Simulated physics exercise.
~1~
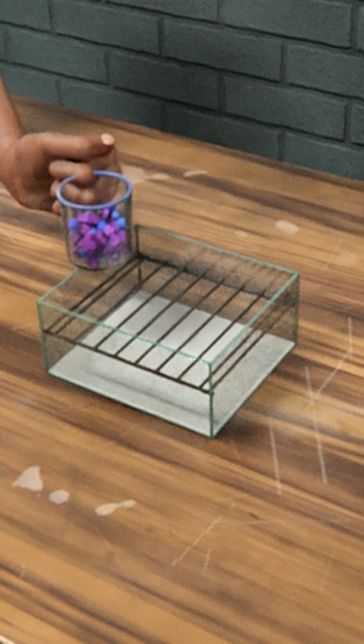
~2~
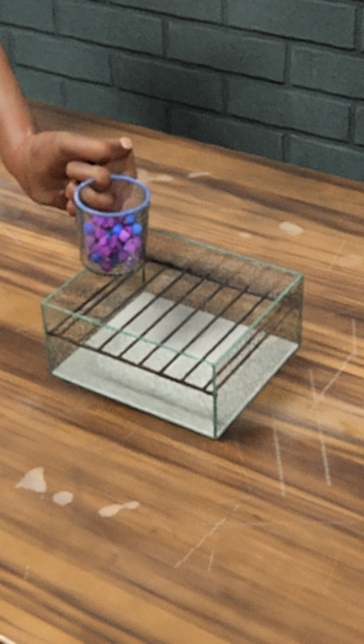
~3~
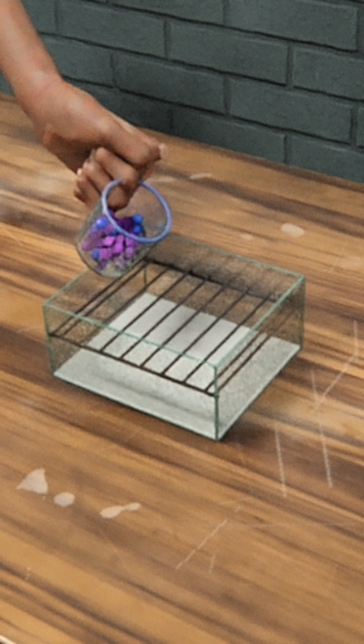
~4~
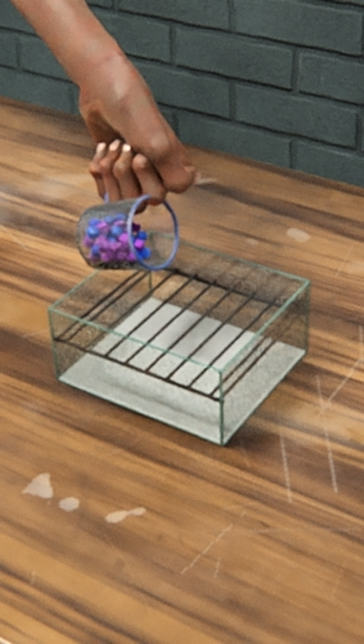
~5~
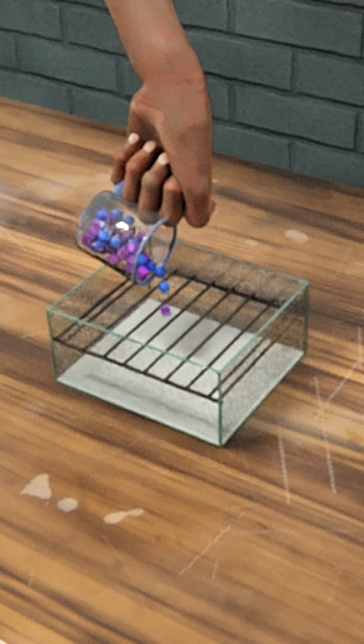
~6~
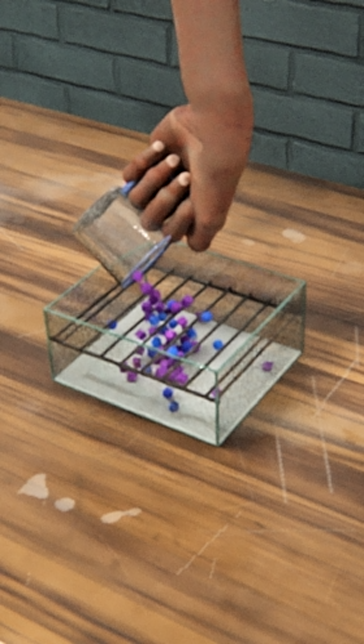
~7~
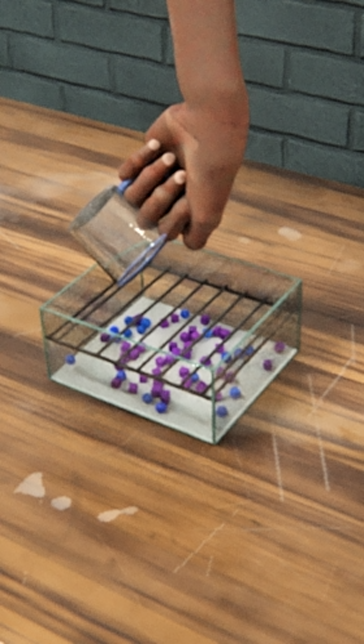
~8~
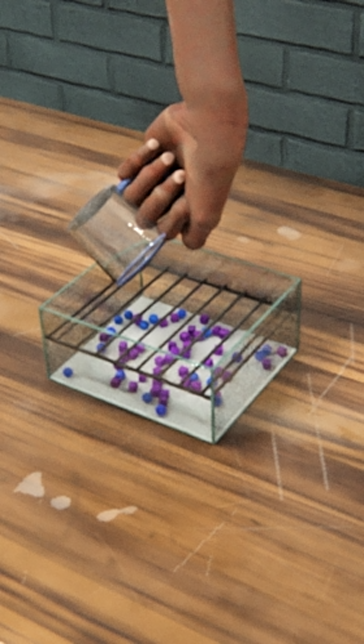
A hand holds a clear cup of small blue and purple pieces upright above a glass box with a row of dark wires across it. The hand moves slightly to the right and tips the cup until it lies on its side, with the pieces still inside. As it tilts further, the first few pieces spill over the rim toward the wires. The rest then tumble out in a cluster, some on or over the wires while many drop between them. Finally, the hand holds the emptied cup upside down, and all the blue and purple pieces lie scattered across the pale floor beneath the wires.
